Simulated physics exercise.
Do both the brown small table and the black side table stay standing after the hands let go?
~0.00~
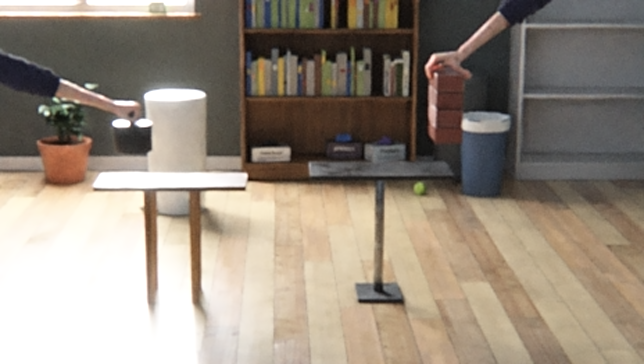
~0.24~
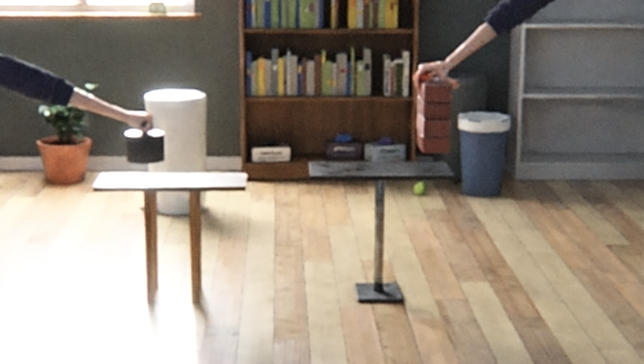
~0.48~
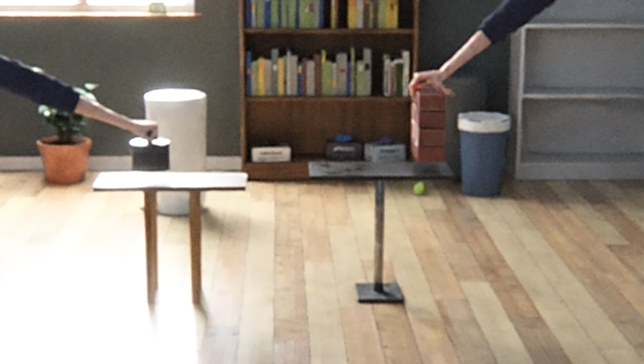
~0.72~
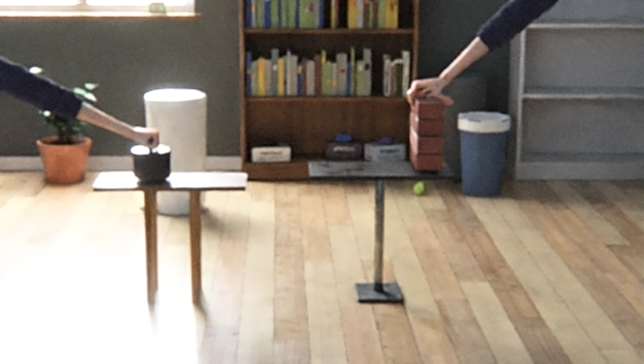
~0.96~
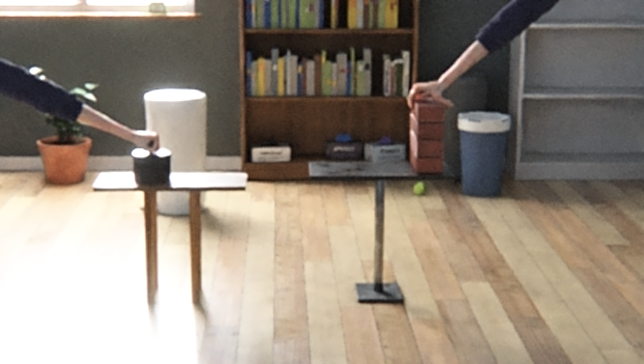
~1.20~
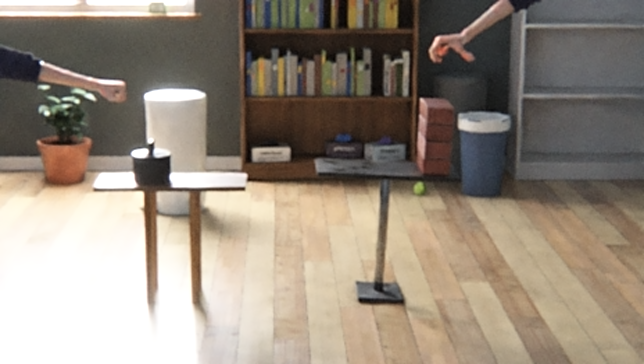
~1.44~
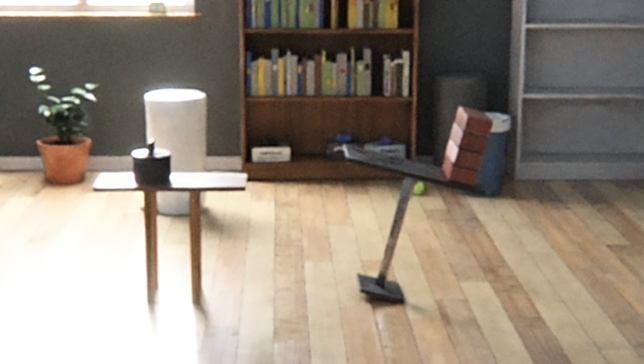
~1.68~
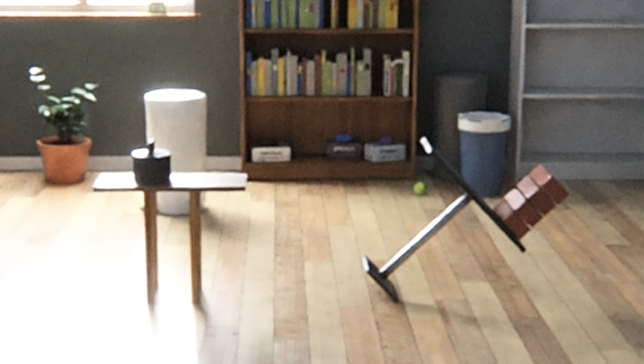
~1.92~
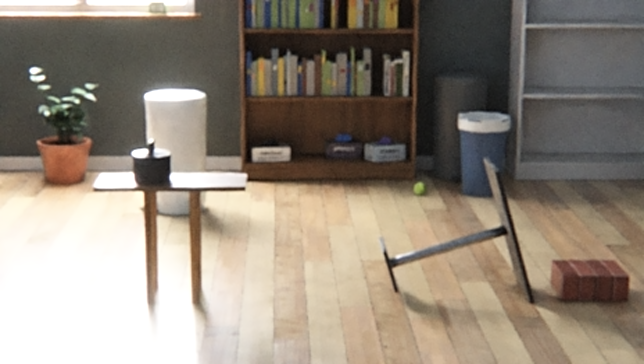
No, only the brown small table holds firm with the dark object on top. The black side table overbalances to the right and ends up toppled on the floor.
